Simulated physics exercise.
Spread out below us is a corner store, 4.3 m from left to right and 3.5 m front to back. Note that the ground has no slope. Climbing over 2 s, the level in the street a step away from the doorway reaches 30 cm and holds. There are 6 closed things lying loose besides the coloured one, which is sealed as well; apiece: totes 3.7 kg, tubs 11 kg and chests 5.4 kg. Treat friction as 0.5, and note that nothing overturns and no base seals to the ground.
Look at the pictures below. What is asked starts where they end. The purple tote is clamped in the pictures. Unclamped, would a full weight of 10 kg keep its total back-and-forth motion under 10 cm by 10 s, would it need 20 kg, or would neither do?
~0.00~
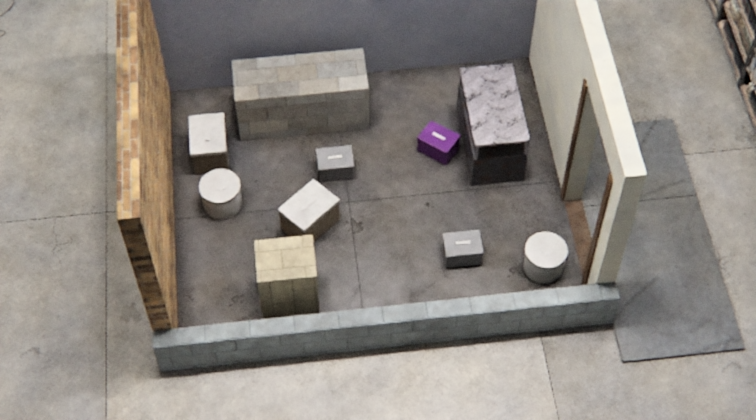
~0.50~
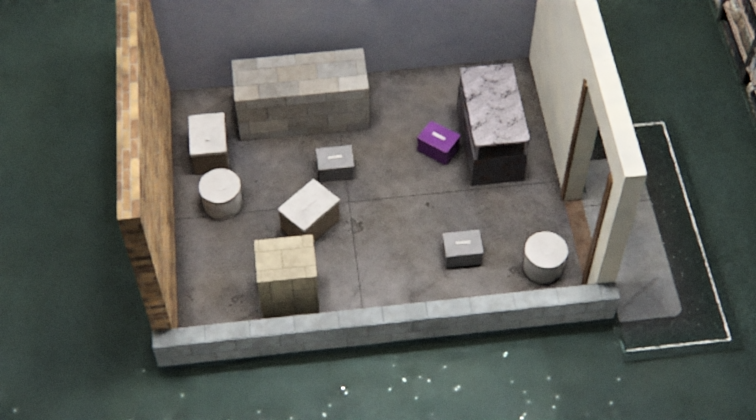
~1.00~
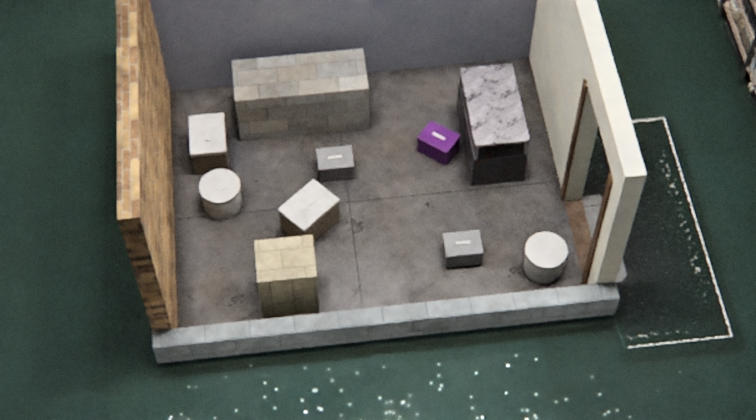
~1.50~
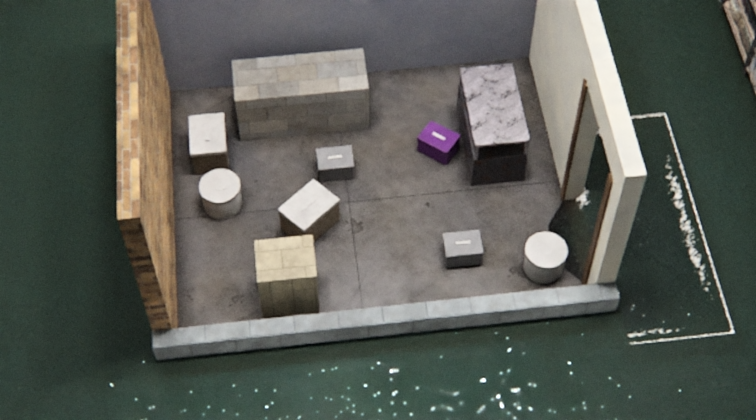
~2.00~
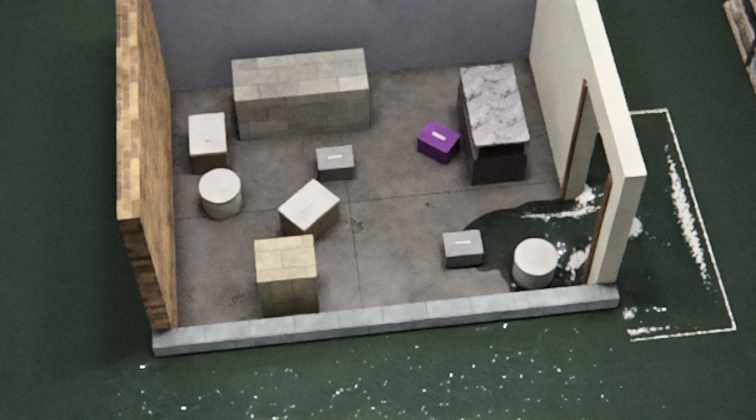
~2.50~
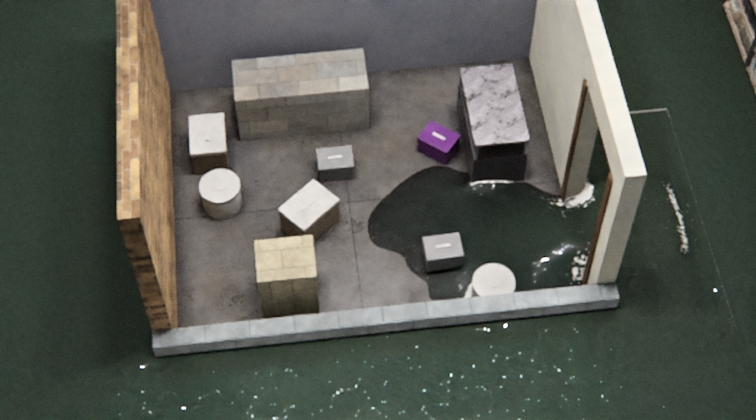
Passing pick: Only the heavier.
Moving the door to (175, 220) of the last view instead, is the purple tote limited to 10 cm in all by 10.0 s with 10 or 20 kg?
Well, then both options come up short.
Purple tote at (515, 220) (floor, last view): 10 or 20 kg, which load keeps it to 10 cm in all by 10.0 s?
So neither weight works.
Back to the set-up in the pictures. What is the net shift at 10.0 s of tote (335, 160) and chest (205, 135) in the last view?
Respectively 150 and 80 cm.
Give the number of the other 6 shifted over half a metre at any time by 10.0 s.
That comes to 6.
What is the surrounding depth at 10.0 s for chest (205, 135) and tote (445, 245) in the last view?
Some 18 cm at the first, some 24 cm at the second.
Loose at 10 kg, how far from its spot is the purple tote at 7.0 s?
Shift: Roughly 0 cm.
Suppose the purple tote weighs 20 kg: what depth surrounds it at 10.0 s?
About 11 cm.
After 3.5 s the purple tote would be 0 cm from its start with 10 kg and 0 cm from its start with 20 kg; 1 cm of water round it then.
After 4.5 s the purple tote would be 0 cm from its start with 10 kg and 0 cm from its start with 20 kg; 1 cm of water round it then.
After 7.0 s the purple tote would be 0 cm from its start with 10 kg and 0 cm from its start with 20 kg; 2 cm of water round it then.
After 10.0 s the purple tote would be 48 cm from its start with 10 kg and 0 cm from its start with 20 kg; 11 cm of water round it then.
